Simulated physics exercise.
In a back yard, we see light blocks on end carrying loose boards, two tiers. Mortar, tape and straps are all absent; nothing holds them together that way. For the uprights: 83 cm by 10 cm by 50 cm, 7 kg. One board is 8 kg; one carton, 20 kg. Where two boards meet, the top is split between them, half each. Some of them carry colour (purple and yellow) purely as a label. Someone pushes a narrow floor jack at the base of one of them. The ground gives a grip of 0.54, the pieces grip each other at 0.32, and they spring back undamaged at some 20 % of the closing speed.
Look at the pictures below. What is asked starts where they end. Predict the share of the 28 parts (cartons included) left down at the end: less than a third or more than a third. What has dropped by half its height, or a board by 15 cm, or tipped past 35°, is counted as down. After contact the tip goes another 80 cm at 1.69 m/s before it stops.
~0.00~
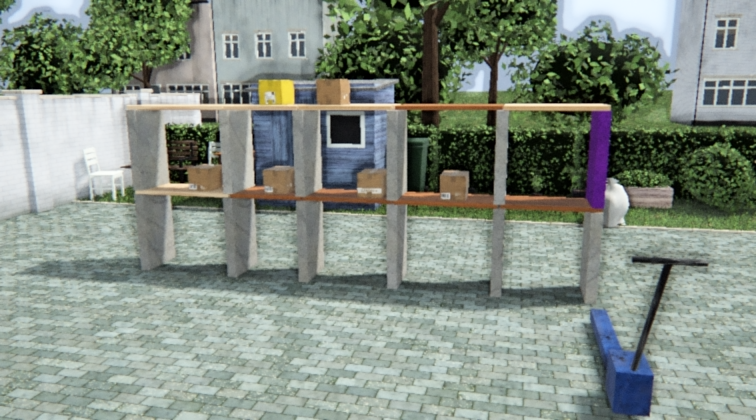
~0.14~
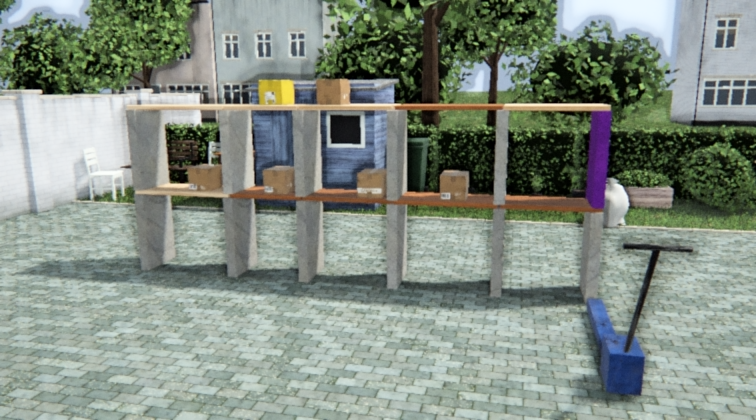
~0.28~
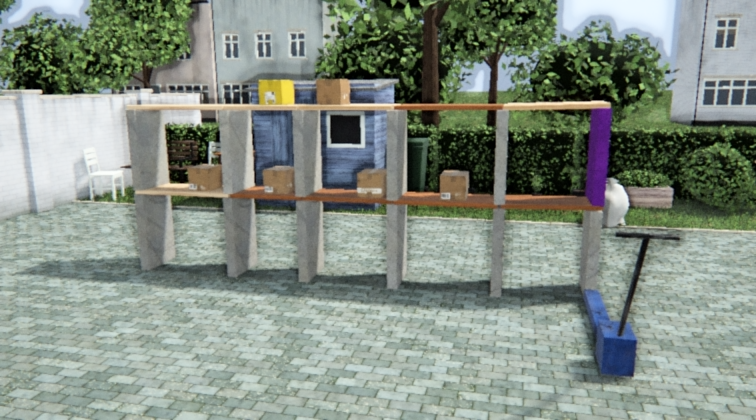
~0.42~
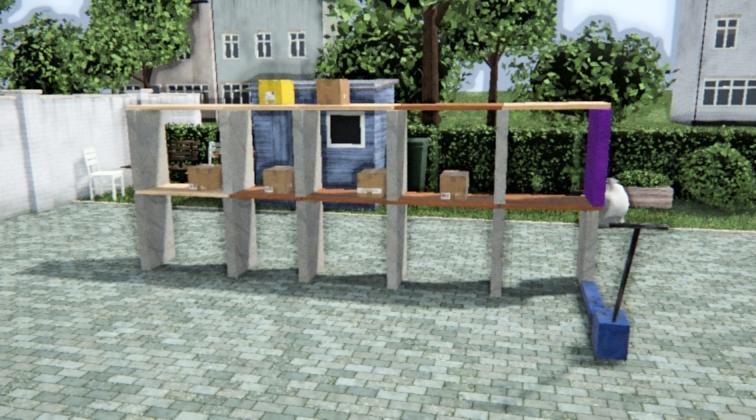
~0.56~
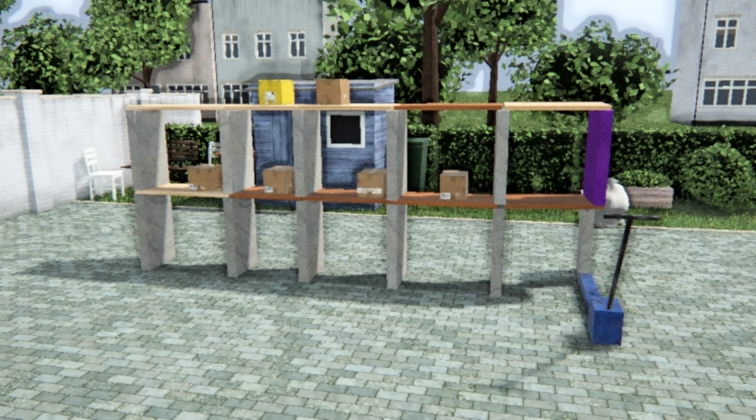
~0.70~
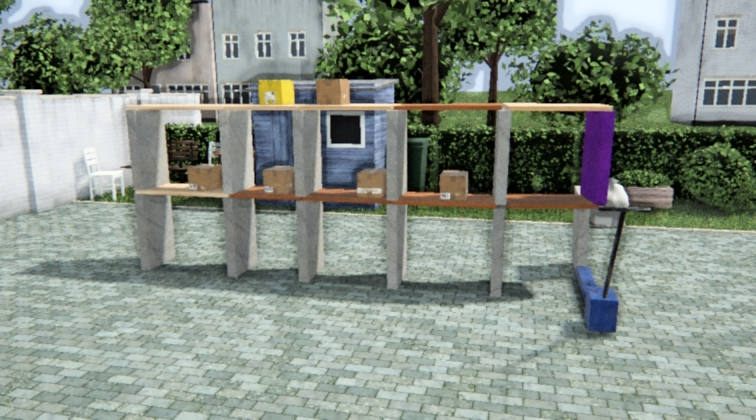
The share left down is fewer than one in three.
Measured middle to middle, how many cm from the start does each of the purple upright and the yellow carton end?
Net displacement (cm): Purple = 160; yellow = 0.
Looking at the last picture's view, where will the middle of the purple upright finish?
It settles close to (566, 245) in the last view.
After 0.84 s, none of the 28 pieces down, 4 disturbed; purple upright 15 cm lower.
After 1.00 s, 3 of the 28 pieces down; purple upright 5° from how it stood, 55 cm lower.
After 1.24 s, 3 of the 28 pieces down; purple upright 22° from how it stood, 72 cm lower.
After 1.62 s, 4 of the 28 pieces down; purple upright 73° from how it stood, 1.10 m lower.
In the end (2.2 s), 4 of the 28 pieces down; purple upright on its side; yellow carton unmoved. That is 14 per cent. From the last view, middles, purple upright near (566, 245), yellow carton near (277, 93).
